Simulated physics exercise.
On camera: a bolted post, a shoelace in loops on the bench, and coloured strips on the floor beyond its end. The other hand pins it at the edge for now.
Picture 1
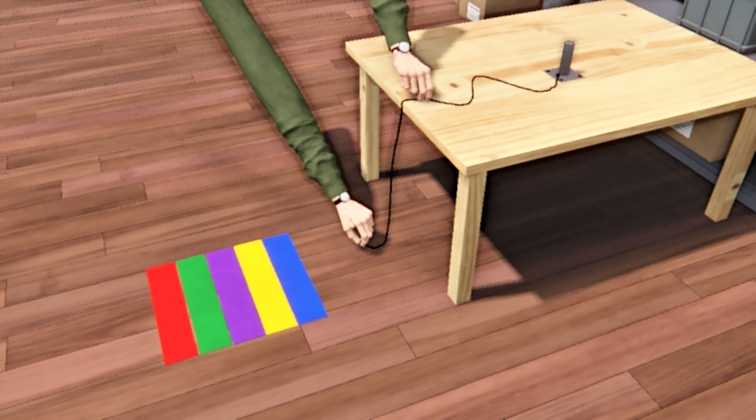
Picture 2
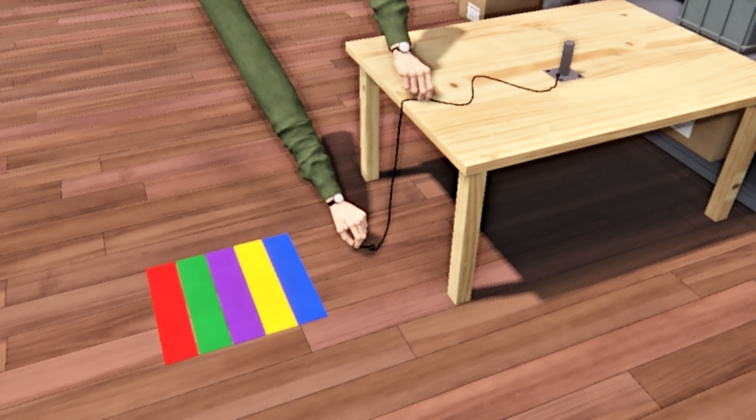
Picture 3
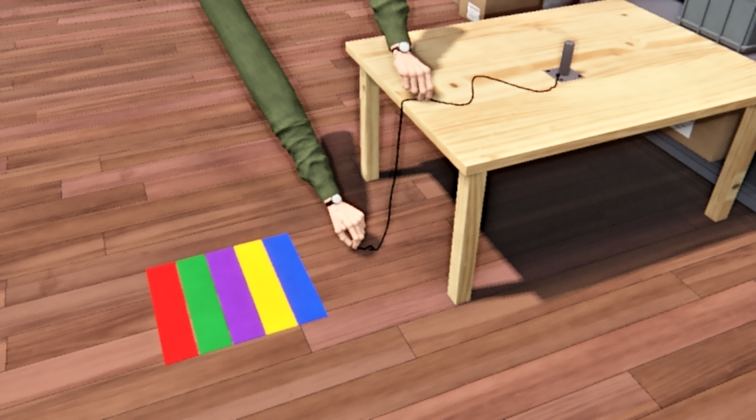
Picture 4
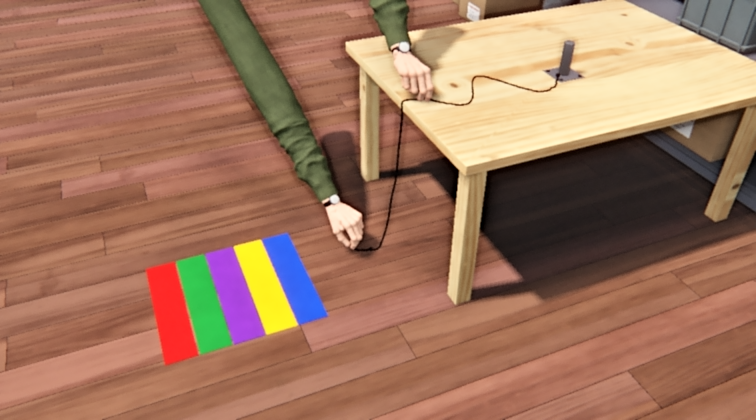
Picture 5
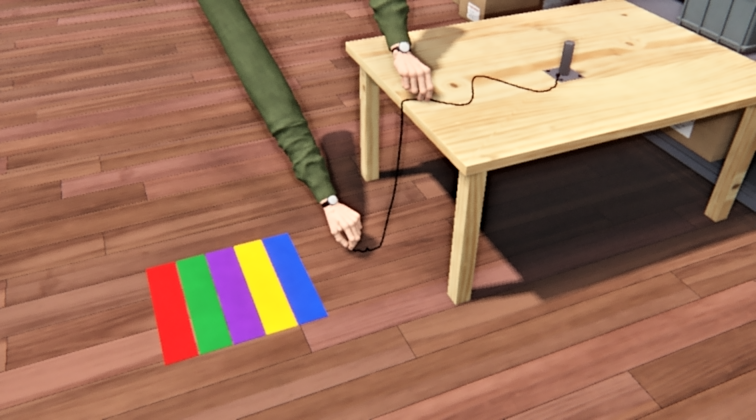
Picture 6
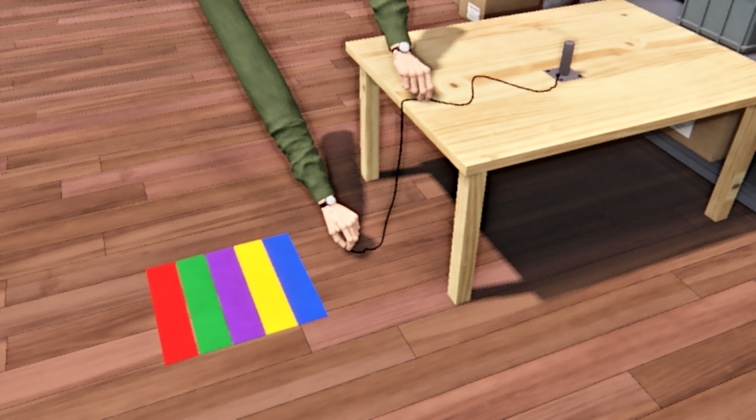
A hand in a green sleeve, holding the end of a dark cord below the table's edge, shifted slightly left near the coloured strips, while the other hand stayed still on the tabletop.
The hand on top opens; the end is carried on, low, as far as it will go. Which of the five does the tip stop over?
The end stops over the red strip.
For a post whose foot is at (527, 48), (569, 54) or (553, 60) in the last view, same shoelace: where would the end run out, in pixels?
The places are (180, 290), (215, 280) and (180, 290).
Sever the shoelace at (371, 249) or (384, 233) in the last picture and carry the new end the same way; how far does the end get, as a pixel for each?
Near (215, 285) and (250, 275).
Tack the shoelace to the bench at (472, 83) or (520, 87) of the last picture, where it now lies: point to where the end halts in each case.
Try by try, around (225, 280) and (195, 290).
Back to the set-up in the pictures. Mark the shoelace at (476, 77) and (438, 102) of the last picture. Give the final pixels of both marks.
At (451, 94), then (369, 130).
Soon after, end near (233, 277); over purple.
After that, end near (193, 288); over green.
At the stop, end near (167, 295); over red. It gets as far as the red strip.
